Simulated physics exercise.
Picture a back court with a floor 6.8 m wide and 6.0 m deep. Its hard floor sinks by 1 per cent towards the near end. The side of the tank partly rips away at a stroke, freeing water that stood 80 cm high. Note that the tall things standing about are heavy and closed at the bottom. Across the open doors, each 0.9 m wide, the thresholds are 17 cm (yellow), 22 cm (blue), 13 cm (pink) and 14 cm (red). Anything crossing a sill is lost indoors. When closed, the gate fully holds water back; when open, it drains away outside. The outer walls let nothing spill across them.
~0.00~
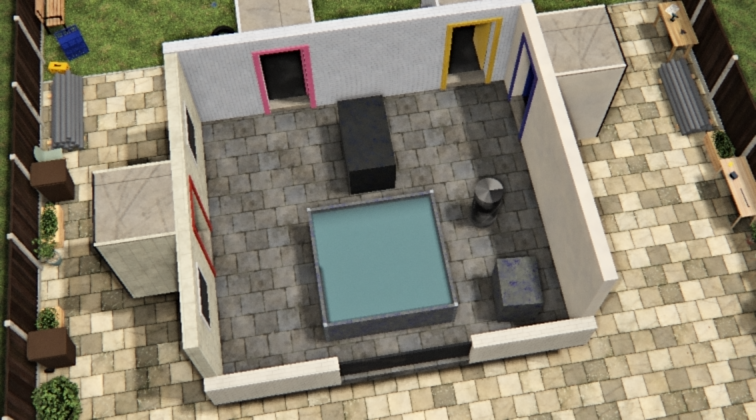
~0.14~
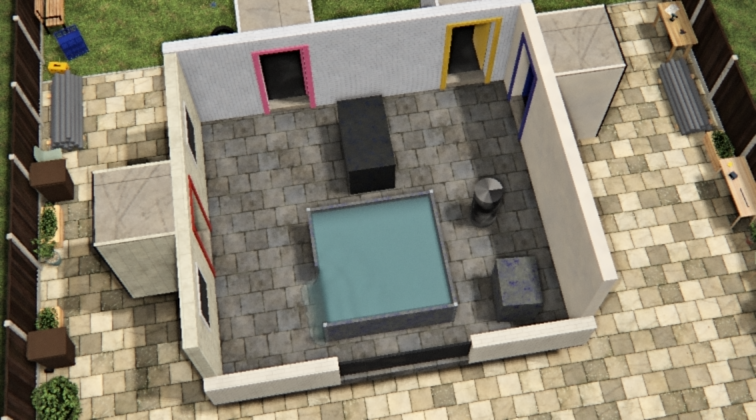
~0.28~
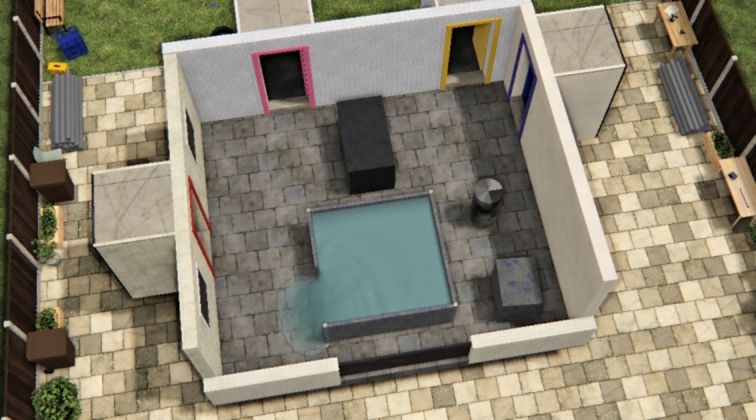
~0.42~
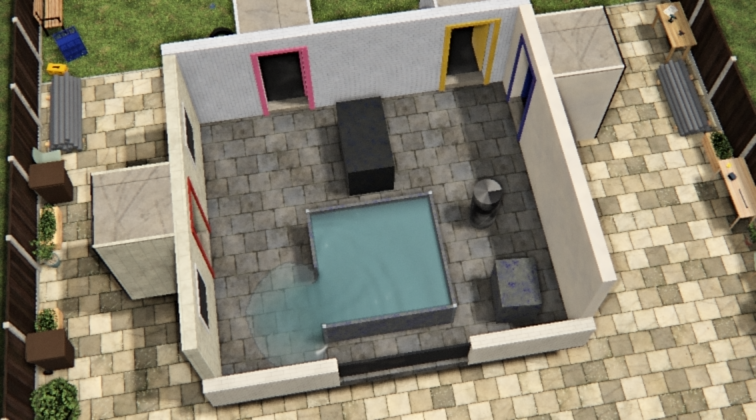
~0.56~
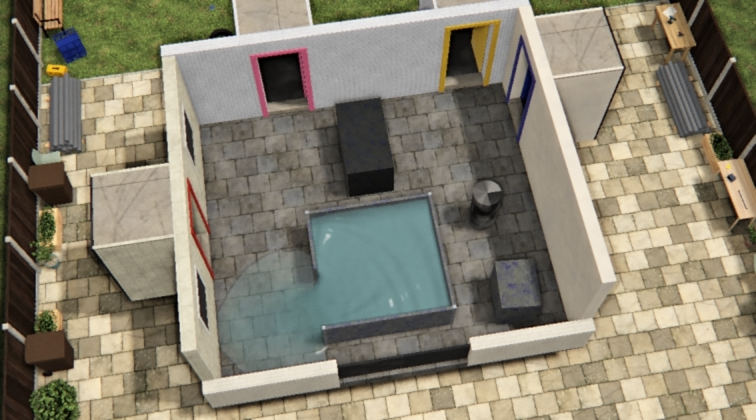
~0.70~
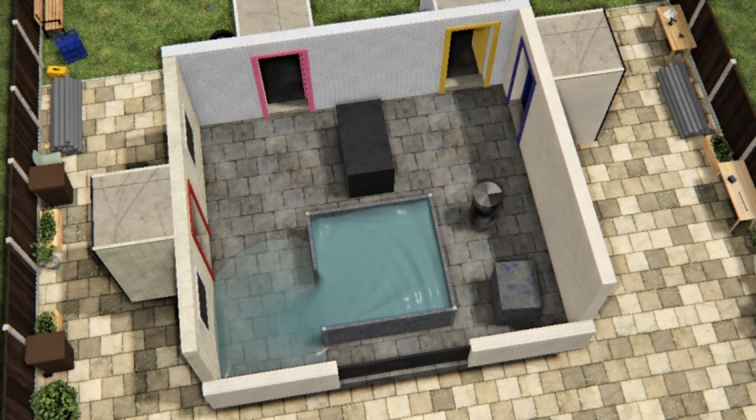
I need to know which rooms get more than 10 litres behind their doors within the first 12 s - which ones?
Here is each one: The yellow door does not get more than 10 litres; the blue door does not get more than 10 litres; the pink door gets more than 10 litres; the red door gets more than 10 litres.
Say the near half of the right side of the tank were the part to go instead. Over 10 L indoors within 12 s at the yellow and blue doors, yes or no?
Yellow: Beyond limit; blue: Within limit.
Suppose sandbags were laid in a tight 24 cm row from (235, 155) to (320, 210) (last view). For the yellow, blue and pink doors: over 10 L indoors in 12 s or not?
Result: Yellow door inside the limit; blue door inside the limit; pink door inside the limit.
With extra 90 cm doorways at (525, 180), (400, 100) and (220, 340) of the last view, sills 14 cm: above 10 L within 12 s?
Less, less, more.
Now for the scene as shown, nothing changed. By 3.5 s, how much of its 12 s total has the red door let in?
By then it's near 60% of the total.
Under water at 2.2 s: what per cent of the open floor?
Roughly 30 % of the floor is wet.
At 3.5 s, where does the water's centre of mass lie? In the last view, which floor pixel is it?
Around (318, 277).
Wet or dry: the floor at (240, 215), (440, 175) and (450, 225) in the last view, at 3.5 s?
Going in order, covered, then clear, then clear.
After 1.4 s water covers 20 % of the floor and is deepest (67 cm) near (232, 380); yellow door not reached, blue door not reached, pink door not reached, red door 18 cm at the sill, 1 L in.
After 2.2 s water covers 30 % of the floor and is deepest (52 cm) near (258, 348); yellow door not reached, blue door not reached, pink door not reached, red door 21 cm at the sill, 7 L in.
After 3.5 s water covers 55 % of the floor and is deepest (38 cm) near (243, 388); yellow door not reached, blue door not reached, pink door 23 cm at the sill, 4 L in, red door 19 cm at the sill, 33 L in.
After 7.0 s water covers 90 % of the floor and is deepest (23 cm) near (565, 335); yellow door 5 cm at the sill, 0 L in, blue door 15 cm at the sill, 0 L in, pink door 19 cm at the sill, 78 L in, red door 12 cm at the sill, 53 L in.
After 12.0 s water covers 95 % of the floor and is deepest (22 cm) near (565, 335); yellow door 14 cm at the sill, 0 L in, blue door 13 cm at the sill, 0 L in, pink door 12 cm at the sill, 101 L in, red door 13 cm at the sill, 57 L in.
